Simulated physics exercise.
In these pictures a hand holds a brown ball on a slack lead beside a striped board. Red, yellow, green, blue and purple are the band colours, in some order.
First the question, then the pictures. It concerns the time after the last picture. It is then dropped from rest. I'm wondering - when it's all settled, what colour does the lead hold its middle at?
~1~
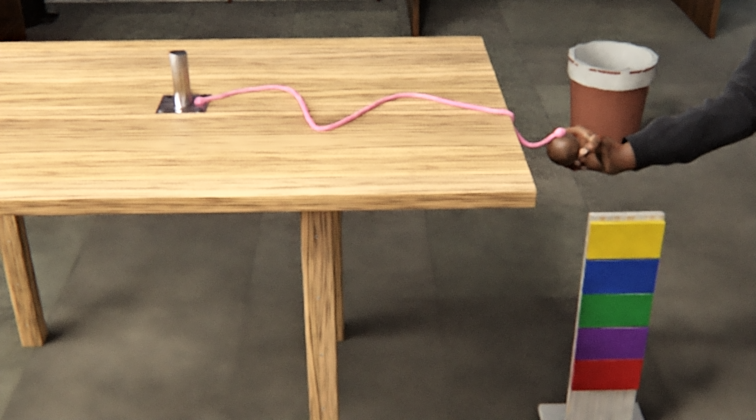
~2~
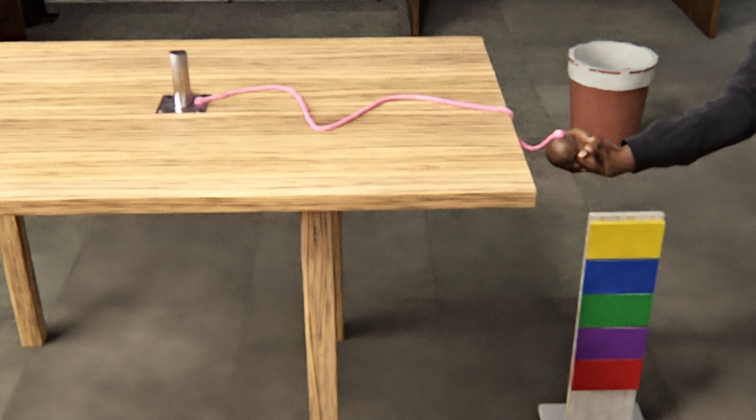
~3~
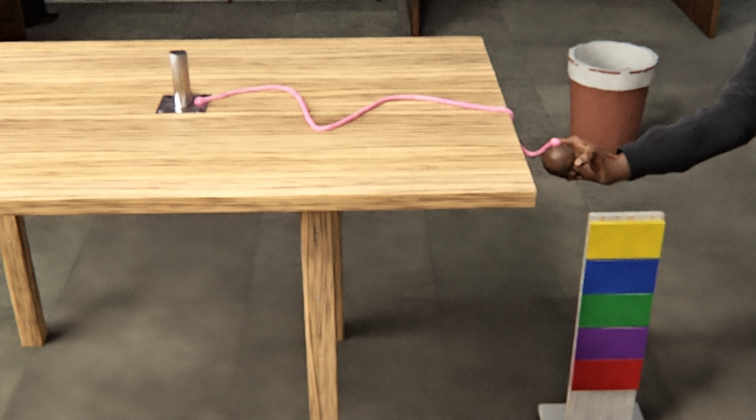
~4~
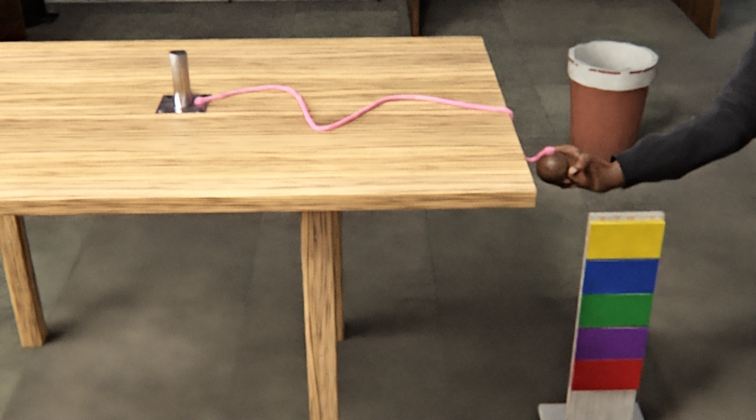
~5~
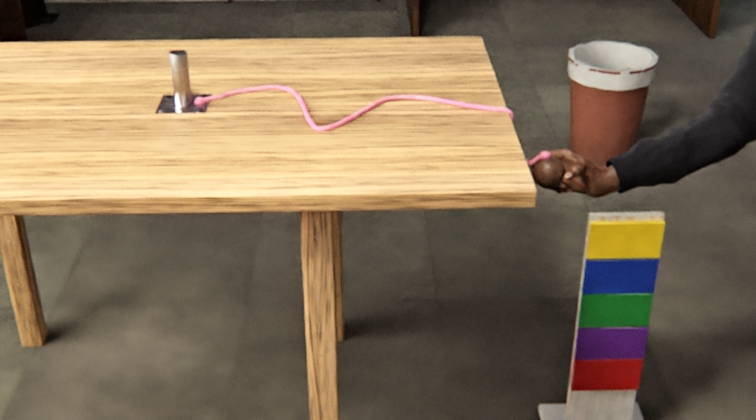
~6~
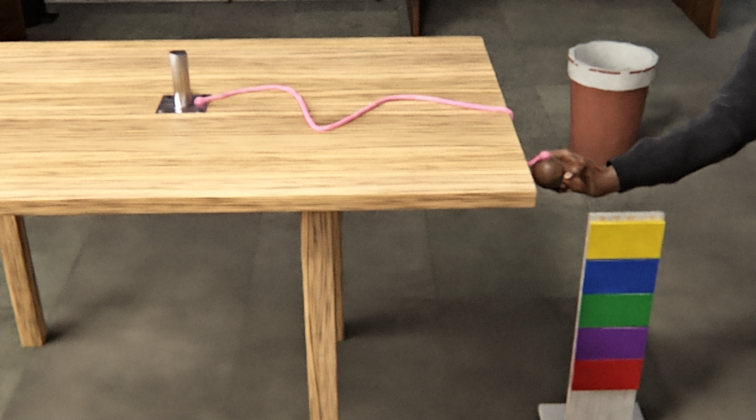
It's at green.
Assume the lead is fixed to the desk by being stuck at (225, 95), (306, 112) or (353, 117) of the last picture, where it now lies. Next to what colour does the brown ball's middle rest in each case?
First try green, second try blue, third try yellow.
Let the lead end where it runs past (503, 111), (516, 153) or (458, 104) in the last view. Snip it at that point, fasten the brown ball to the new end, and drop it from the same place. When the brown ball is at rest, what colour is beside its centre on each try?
Per try - 1: Yellow; 2: Blue; 3: Above them all.
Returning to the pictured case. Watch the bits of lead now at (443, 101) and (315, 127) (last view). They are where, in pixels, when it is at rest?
Result - first point (507, 169), second point (400, 109).
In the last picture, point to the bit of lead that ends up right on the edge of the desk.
It's the one at (391, 99).
Soon after, ball near (501, 292); level with green.
After that, ball near (498, 305); level with green.
In the end, ball near (500, 307); level with green. The green one.
